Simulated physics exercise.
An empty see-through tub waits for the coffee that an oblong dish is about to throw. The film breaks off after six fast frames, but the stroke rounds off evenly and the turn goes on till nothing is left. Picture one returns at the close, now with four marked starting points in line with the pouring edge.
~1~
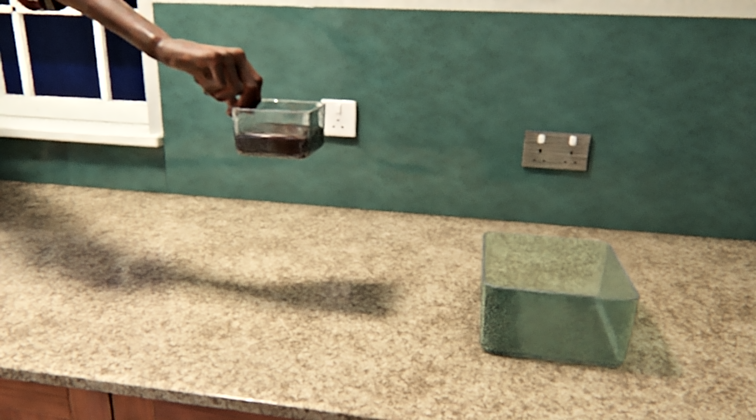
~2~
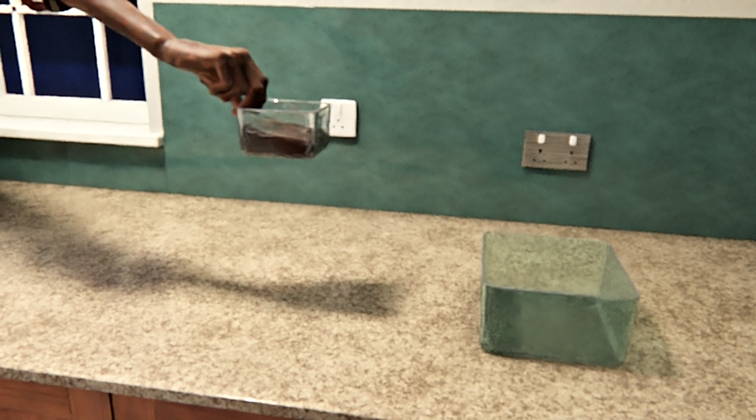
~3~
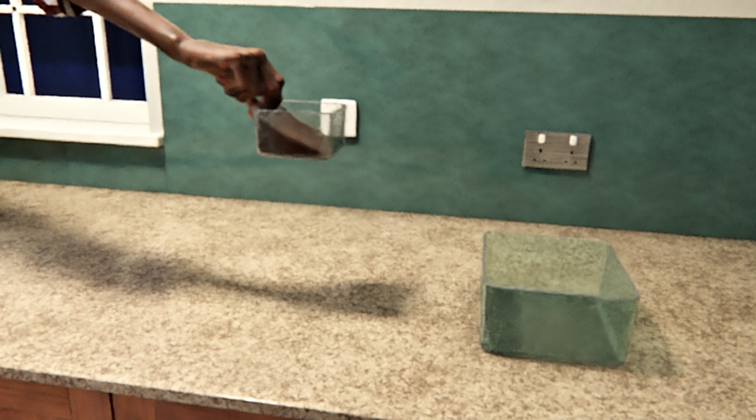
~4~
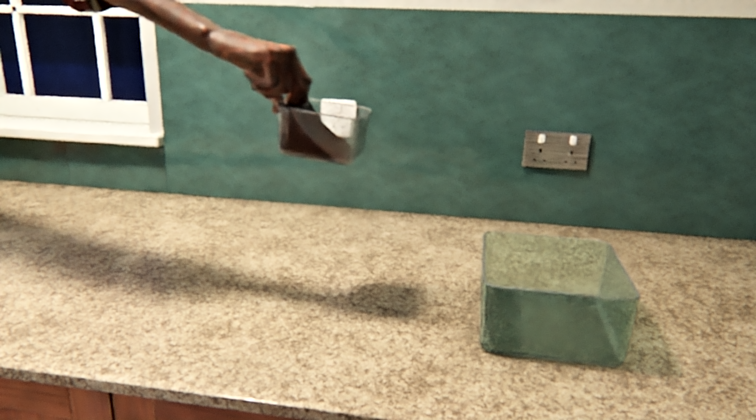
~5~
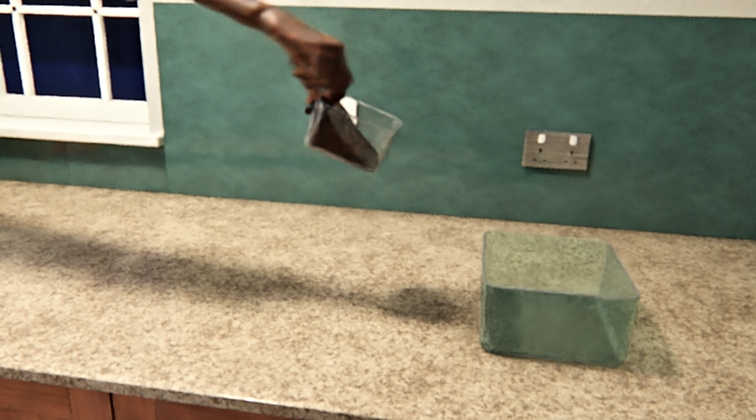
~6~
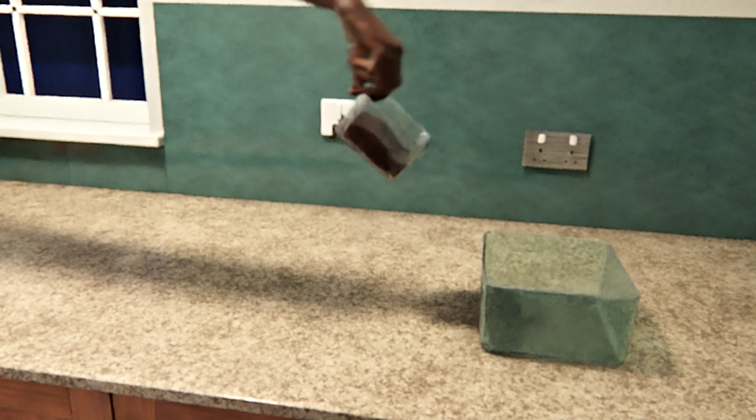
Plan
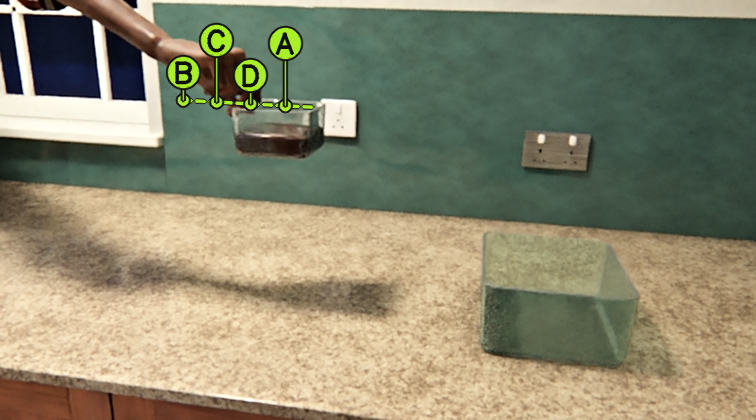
At the start, a hand holds a clear oblong dish of dark coffee upright above a speckled counter, left of an empty see-through tub. The hand carries the dish rightward, and the coffee surges up its left side toward the rim. The dish then tips steeply to the right while the tub stays still.
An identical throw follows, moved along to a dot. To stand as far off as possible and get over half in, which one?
Choose D.
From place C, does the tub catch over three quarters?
No.
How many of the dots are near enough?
Two.
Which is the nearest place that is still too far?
Place C.
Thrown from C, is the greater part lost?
Yes.
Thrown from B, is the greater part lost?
Yes.
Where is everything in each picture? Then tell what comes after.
Upright, lip at (317, 107); tub from (479, 348) to (624, 364); nothing has left yet, in the first frame.
Upright, lip at (322, 107); nothing has left yet, in the second frame.
Upright, lip at (338, 108); nothing has left yet, in the third frame.
Tipped about 6°, lip at (364, 113); coffee is over the rim, down to (287, 102), in the fourth frame.
Tipped about 20°, lip at (397, 125); coffee is over the rim, down to (318, 114), in the fifth frame.
Tipped about 39°, lip at (427, 142); coffee is over the rim, down to (336, 138), in the sixth frame.
On the marked copy, A at (285, 105); B at (183, 100); C at (216, 102); D at (250, 103).
If A is chosen, about 70 % lands in the tub, 18 % falls short and 12 % goes beside or beyond.
If B is chosen, about 16 % lands in the tub, 78 % falls short and 6 % goes beside or beyond.
If C is chosen, about 36 % lands in the tub, 57 % falls short and 7 % goes beside or beyond.
If D is chosen, about 70 % lands in the tub, 26 % falls short and 5 % goes beside or beyond.
